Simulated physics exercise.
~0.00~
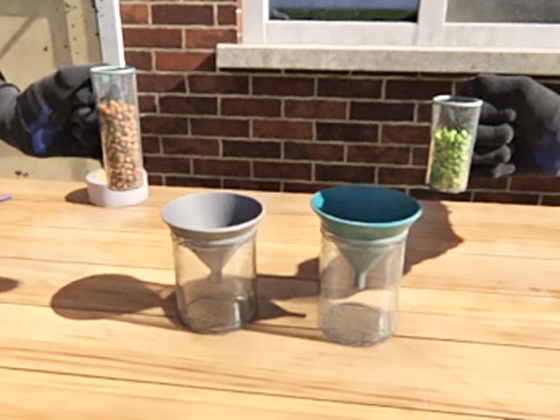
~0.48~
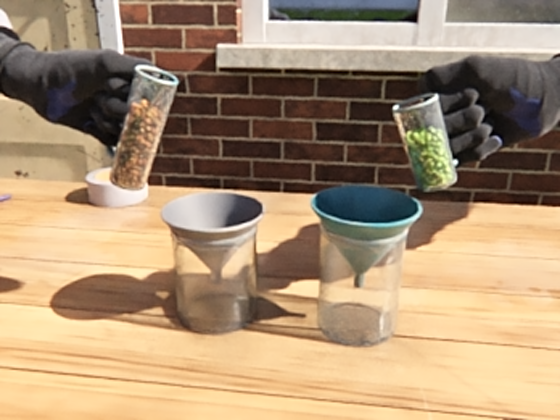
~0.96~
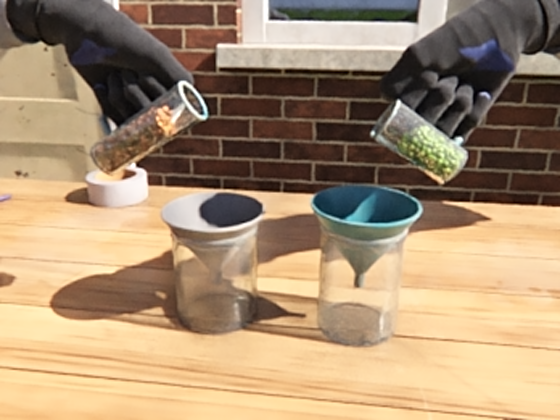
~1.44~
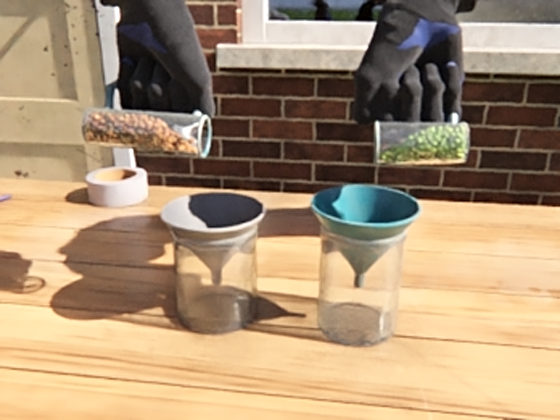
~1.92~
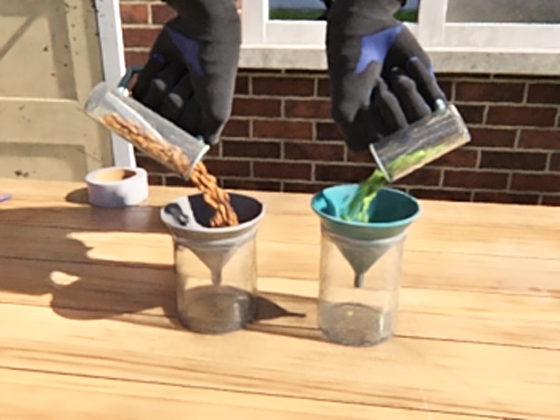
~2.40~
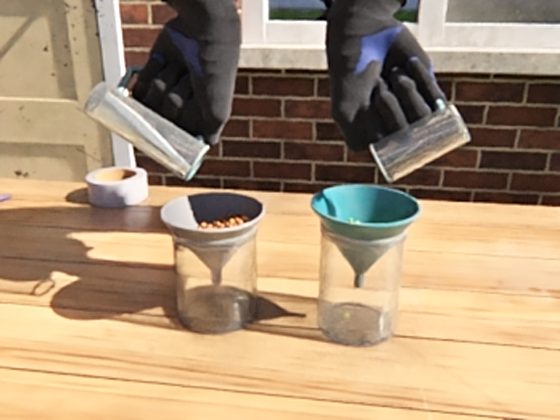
At the start, two gloved hands hold up clear cups, orange-brown pieces on the left and green ones on the right, behind two jars topped with a gray funnel and a teal funnel. The hands swing inward above the jars and tilt the cups until they lie on their sides. They tip further, and both loads pour into the funnels in streams. Soon the cups are empty and stay tilted mouth down over the funnels. At the end, almost all the pieces on both sides sit stuck in the funnels, with just a few down in each jar.
